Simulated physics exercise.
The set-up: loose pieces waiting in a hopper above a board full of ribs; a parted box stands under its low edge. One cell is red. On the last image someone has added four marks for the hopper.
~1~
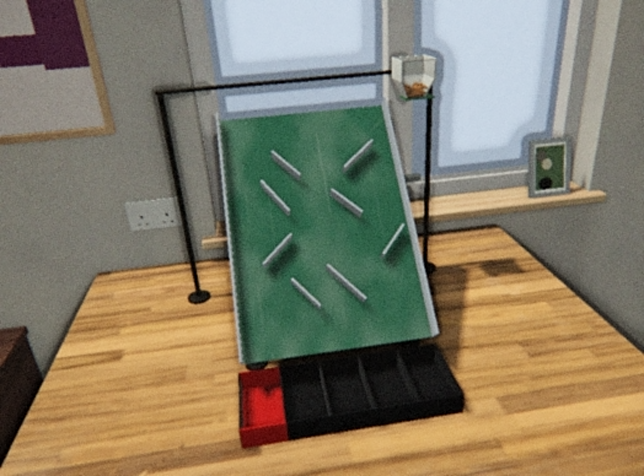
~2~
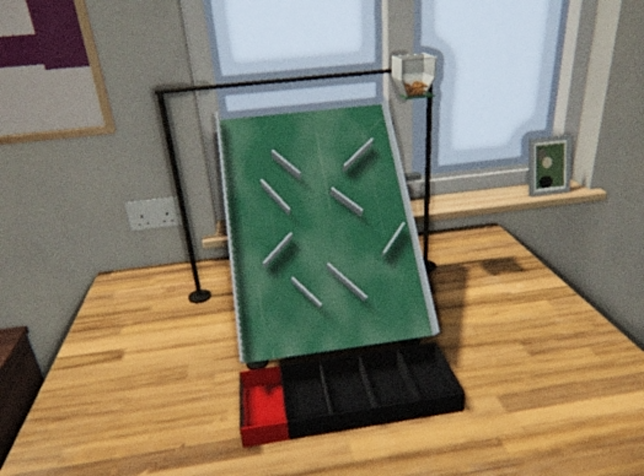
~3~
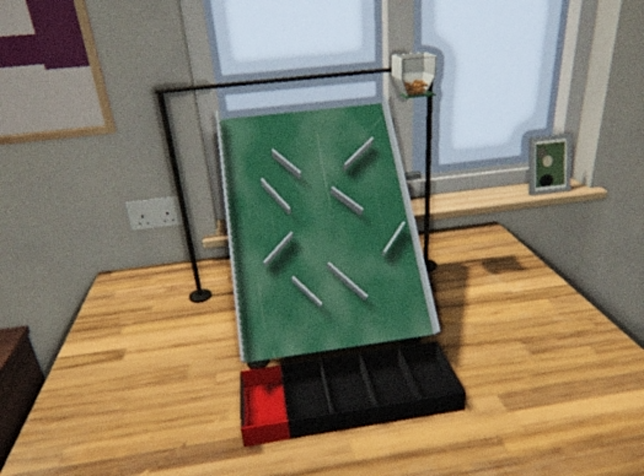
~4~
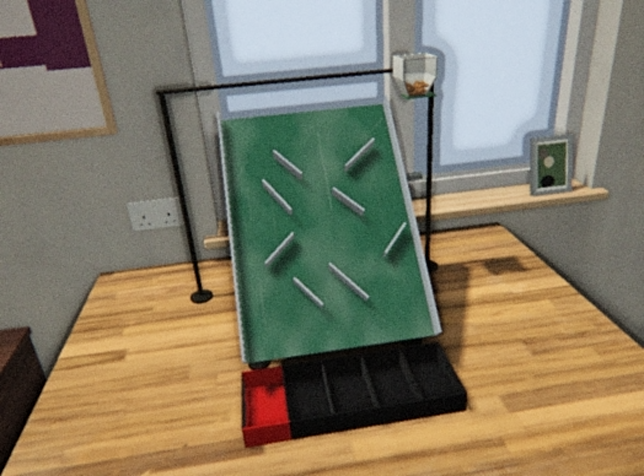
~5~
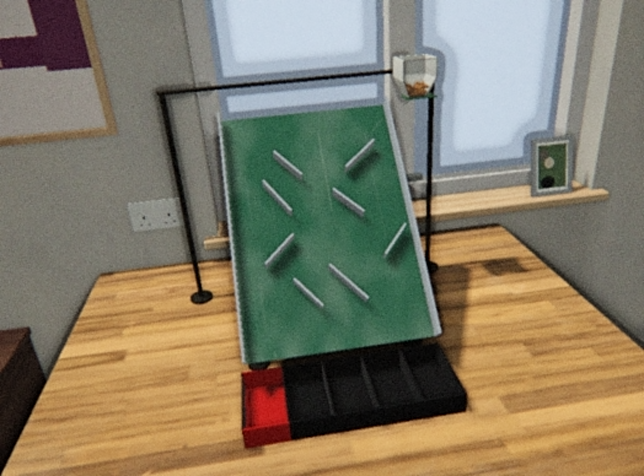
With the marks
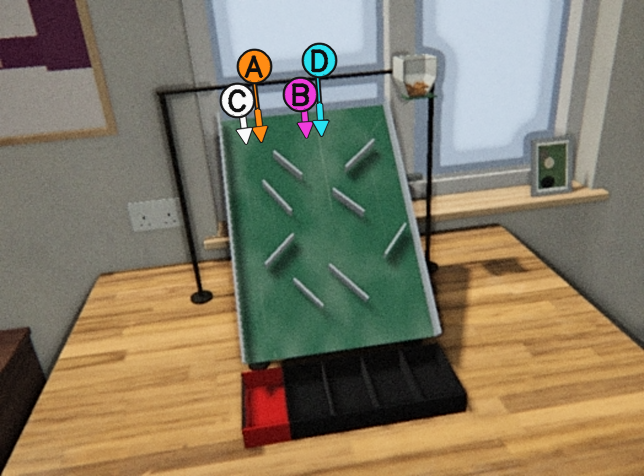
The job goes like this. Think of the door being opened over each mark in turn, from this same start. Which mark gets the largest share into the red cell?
C.
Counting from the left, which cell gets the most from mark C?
The first from the left.
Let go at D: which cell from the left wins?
The fourth from the left.
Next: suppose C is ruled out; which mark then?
It is A.
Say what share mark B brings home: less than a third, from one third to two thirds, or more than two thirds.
Less than a third.
On the marked copy, mark A meets the board at (260, 136); mark B meets the board at (306, 131); mark C meets the board at (245, 138); mark D meets the board at (321, 130).
Choosing A, close to a third in the red cell, close to half in other cells, close to a quarter outside the box.
Choosing B, none at all in the red cell, all but a few in other cells, only a few outside the box.
Choosing C, close to two thirds in the red cell, close to a quarter in other cells, a small share outside the box.
Choosing D, none at all in the red cell, all but a few in other cells.
